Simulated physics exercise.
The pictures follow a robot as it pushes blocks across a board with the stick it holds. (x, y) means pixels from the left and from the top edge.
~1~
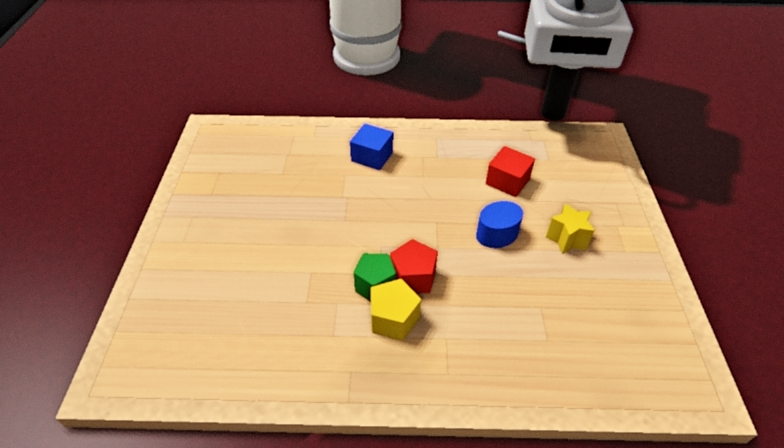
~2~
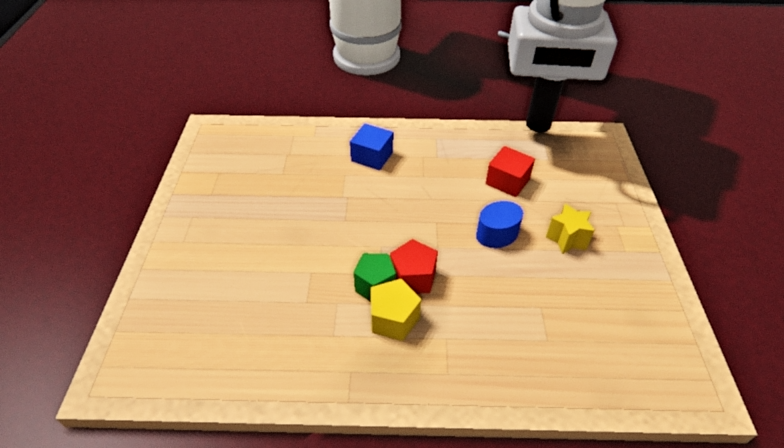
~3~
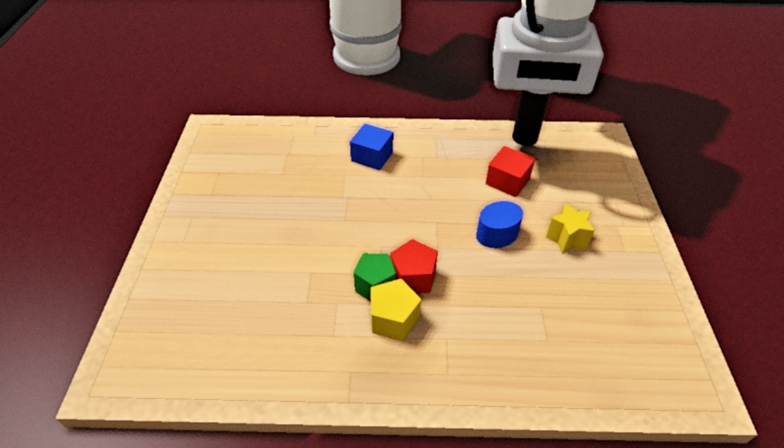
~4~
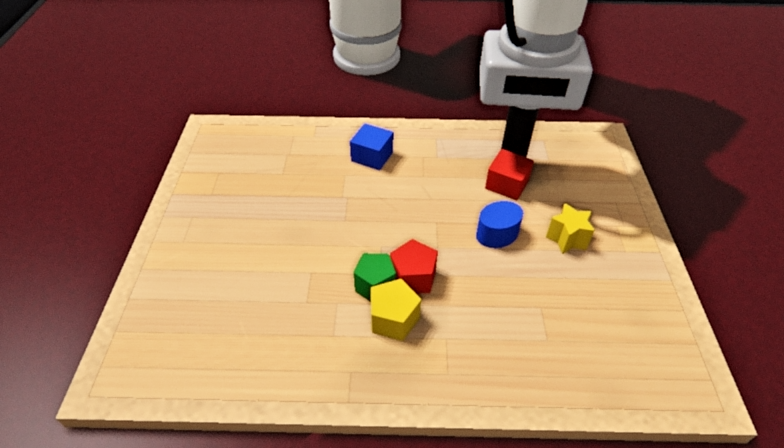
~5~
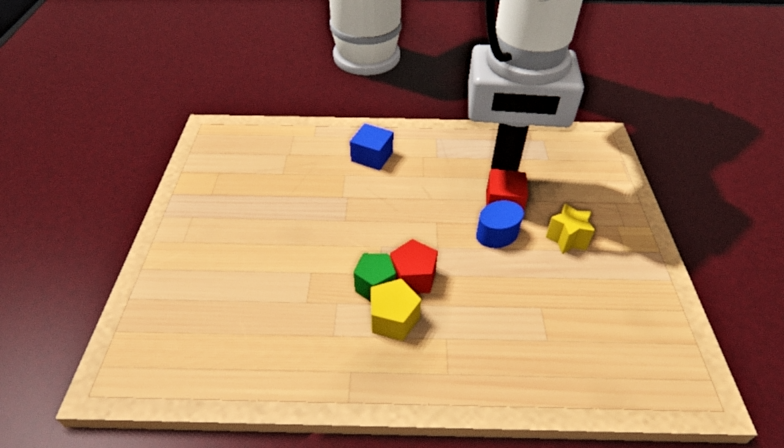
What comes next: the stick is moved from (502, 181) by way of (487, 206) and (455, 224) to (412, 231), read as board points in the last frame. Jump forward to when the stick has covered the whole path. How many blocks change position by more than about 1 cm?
Counting only shifts above 1 cm, I get two blocks.
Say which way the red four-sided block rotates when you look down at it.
The twist is anticlockwise.
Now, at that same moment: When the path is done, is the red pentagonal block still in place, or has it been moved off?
It is untouched.
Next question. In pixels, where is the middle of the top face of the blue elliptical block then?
My estimate: (508, 251).
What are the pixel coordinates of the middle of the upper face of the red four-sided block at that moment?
Most likely (497, 219).
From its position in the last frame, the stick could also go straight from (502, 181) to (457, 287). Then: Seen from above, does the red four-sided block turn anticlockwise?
Answer: Yes.
The first path, step by step. One third of the way, stick (488, 195); blue elliptical block (504, 241); red four-sided block (501, 210), turned 25° anticlockwise.
Two thirds of the way, stick (456, 214); blue elliptical block (508, 251), turned 15° anticlockwise; red four-sided block (497, 219), turned 35° anticlockwise.
At the end, stick (413, 220); red pentagonal block unmoved; blue elliptical block (508, 251), turned 15° anticlockwise; red four-sided block (497, 219), turned 35° anticlockwise.
